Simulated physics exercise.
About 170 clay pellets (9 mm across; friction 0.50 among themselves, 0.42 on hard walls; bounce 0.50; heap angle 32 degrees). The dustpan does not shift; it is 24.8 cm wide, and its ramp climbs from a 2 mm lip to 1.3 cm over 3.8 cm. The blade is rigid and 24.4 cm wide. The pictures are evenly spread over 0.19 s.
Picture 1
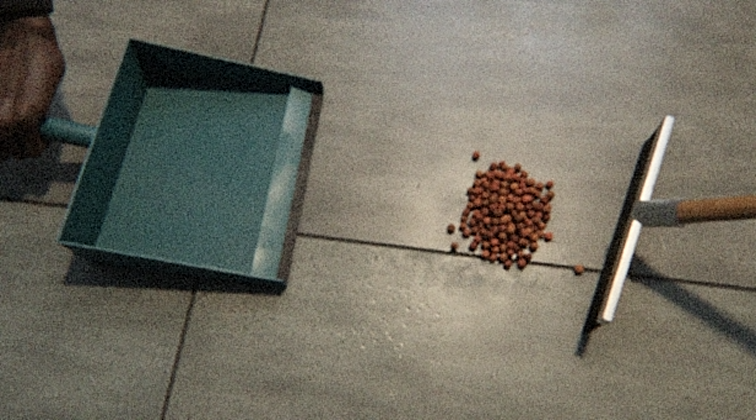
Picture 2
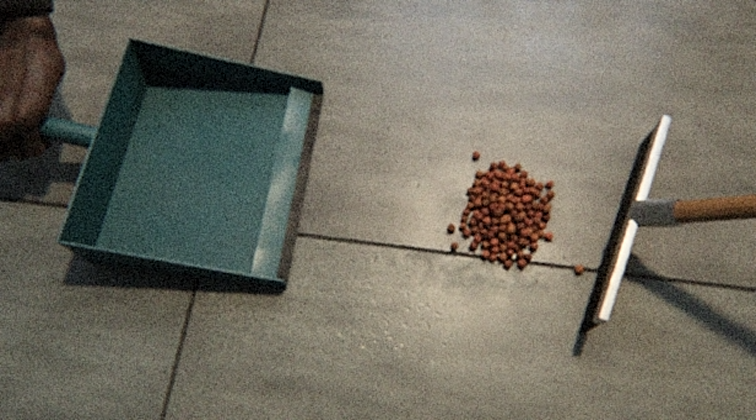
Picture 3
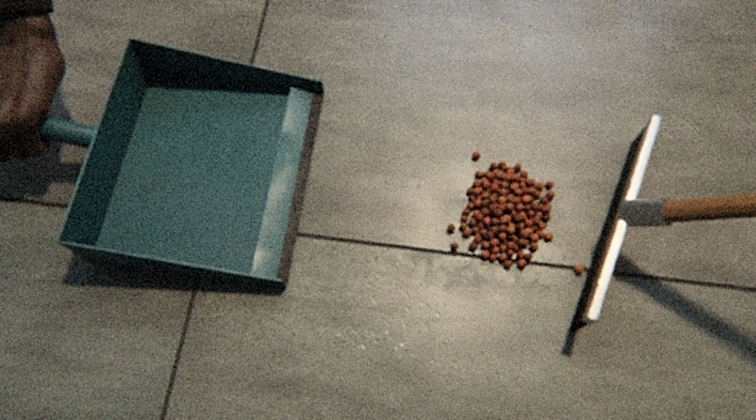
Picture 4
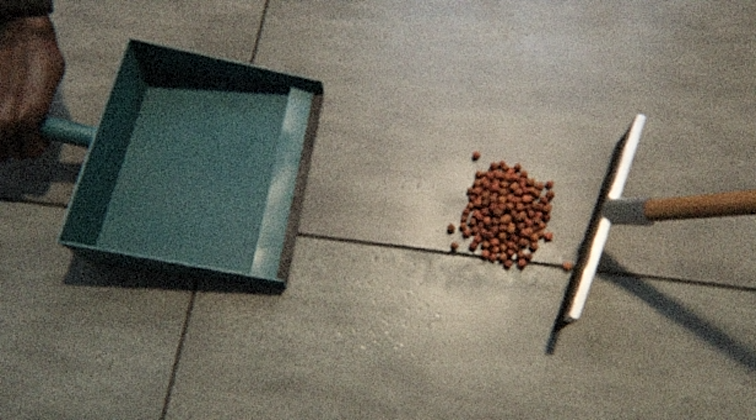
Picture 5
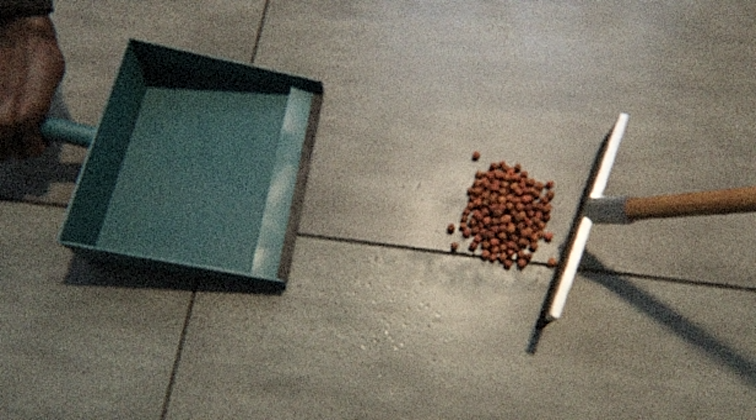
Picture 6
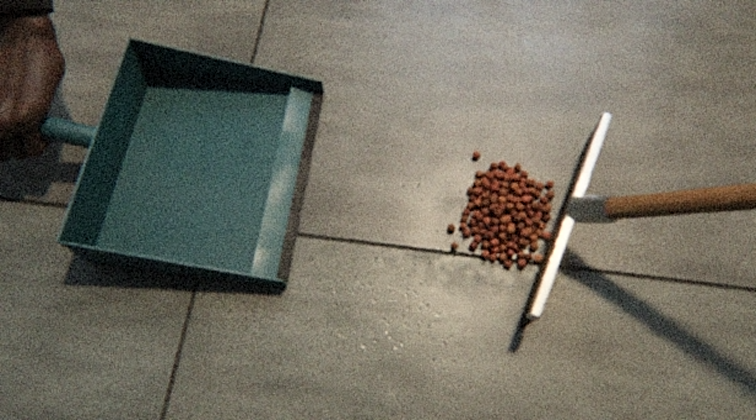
A wooden-handled blade slides left across gray tiles up to a pile of reddish-brown pellets.
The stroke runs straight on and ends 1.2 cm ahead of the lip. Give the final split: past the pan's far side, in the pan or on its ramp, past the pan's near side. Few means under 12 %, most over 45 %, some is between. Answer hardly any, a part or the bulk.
Far side: Hardly any, pan: Hardly any, near side: Hardly any.
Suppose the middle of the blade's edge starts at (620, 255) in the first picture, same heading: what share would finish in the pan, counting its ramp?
About 0 per cent.
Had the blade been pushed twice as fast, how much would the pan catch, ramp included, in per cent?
Then about 25 per cent.
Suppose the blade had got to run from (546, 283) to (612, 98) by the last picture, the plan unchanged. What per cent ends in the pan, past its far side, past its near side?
Pan 20, far 30, near 0.
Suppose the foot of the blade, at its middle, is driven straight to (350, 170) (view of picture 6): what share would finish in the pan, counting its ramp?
Some 10 per cent.
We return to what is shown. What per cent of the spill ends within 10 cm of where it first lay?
About 0 per cent.
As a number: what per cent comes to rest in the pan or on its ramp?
Roughly 0 per cent.
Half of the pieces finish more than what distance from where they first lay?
Roughly 20 cm.
Then, 0.25 s after the last picture, middle of the blade 17 cm from the lip; 0 % over the lip, far side 0 %, near side 0 %.
Then, 0.42 s after the last picture, middle of the blade 9 cm from the lip; 0 % over the lip, far side 0 %, near side 0 %.
Then, 0.71 s after the last picture, middle of the blade 5 cm from the lip; 0 % over the lip, far side 0 %, near side 0 %.
In the end, far side 0 %, pan 0 %, near side 0 %, in front of the lip or behind the blade 95 %.
